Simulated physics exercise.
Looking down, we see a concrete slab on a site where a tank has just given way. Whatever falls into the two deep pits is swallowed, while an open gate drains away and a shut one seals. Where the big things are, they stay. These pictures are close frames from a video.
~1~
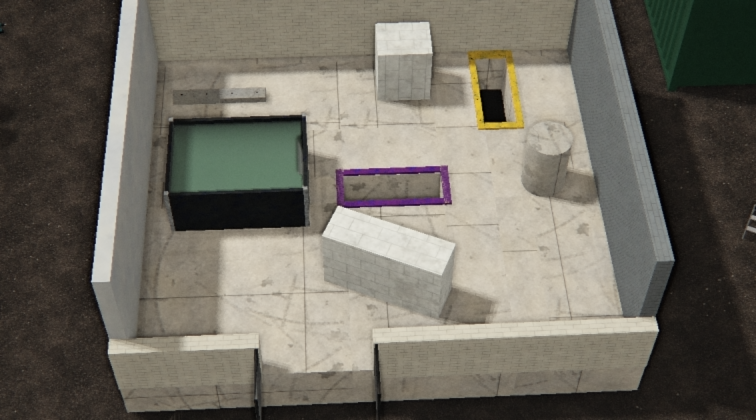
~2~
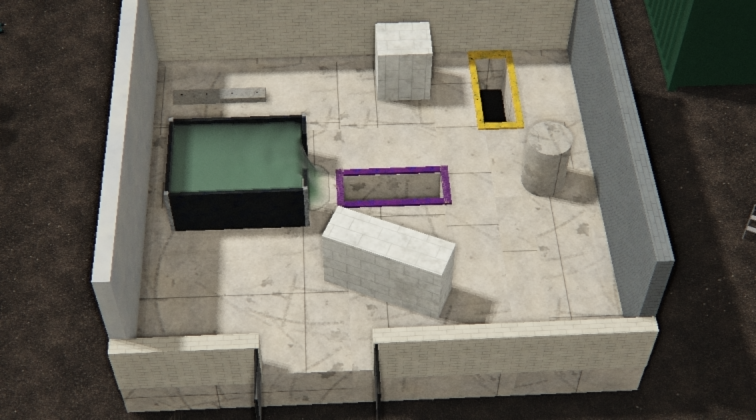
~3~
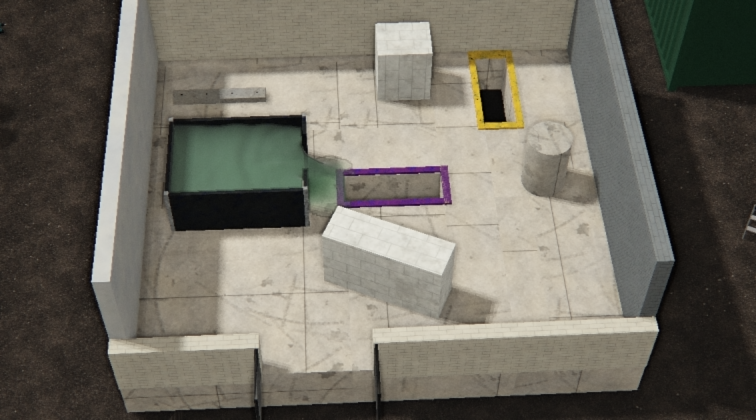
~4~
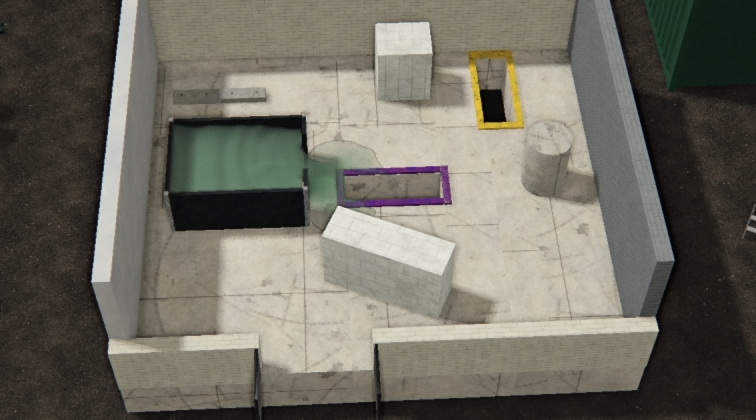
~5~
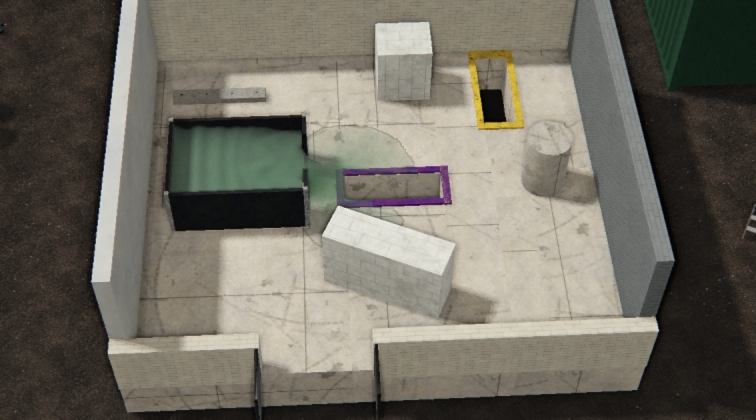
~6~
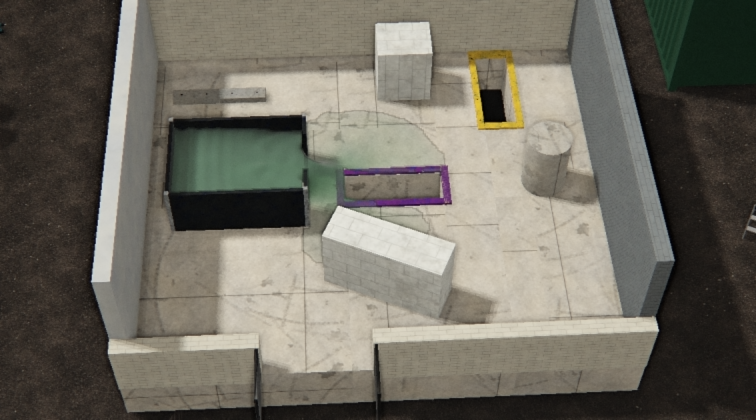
Green water breaks out through the right side of a dark open tank on a walled concrete slab, seen from high above by a still camera. A purple-edged rectangular opening lies right of the tank, with a long pale block below it, a pale block and yellow-edged opening behind, and a grey cylinder at right. The water pours to the purple edge, then fans out across the floor in a thin, widening sheet.
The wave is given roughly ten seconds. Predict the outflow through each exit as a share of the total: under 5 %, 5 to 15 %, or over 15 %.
Result: The gate takes in a trifling amount - short of five per cent, the yellow pit takes in a reasonable amount - five to fifteen per cent, the purple pit takes in a considerable amount - past fifteen per cent.
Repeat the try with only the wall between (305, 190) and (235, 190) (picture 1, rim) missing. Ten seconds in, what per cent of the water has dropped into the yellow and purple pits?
Near enough: Yellow 0 percent, purple 0 percent.
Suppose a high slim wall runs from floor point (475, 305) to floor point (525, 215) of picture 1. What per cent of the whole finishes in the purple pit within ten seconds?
Purple: About 45 %.
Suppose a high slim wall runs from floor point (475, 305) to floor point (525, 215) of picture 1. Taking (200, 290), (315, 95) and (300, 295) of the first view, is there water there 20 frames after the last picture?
In that order, I'd expect them to be kept clear of the flood, kept clear of the flood and kept clear of the flood.
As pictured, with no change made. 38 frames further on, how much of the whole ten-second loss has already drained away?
I'd put it near 90 in a hundred.
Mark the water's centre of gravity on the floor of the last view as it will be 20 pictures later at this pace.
It is around (330, 193).
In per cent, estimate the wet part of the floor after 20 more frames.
That comes to about 40 per cent.
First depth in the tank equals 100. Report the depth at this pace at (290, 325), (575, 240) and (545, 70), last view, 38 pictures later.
The depths come to near 0, 4 and 4 per cent respectively.
A moment on, water covers 20 % of the floor; the gate 0 %, the yellow pit 0 %, the purple pit 13 %.
Next, water covers 30 % of the floor; the gate 0 %, the yellow pit 3 %, the purple pit 21 %.
Then, water covers 40 % of the floor; the gate 0 %, the yellow pit 7 %, the purple pit 29 %.
Later, water covers 45 % of the floor; the gate 0 %, the yellow pit 9 %, the purple pit 37 %.
In the end, water covers 65 % of the floor; the gate 0 %, the yellow pit 10 %, the purple pit 42 %.
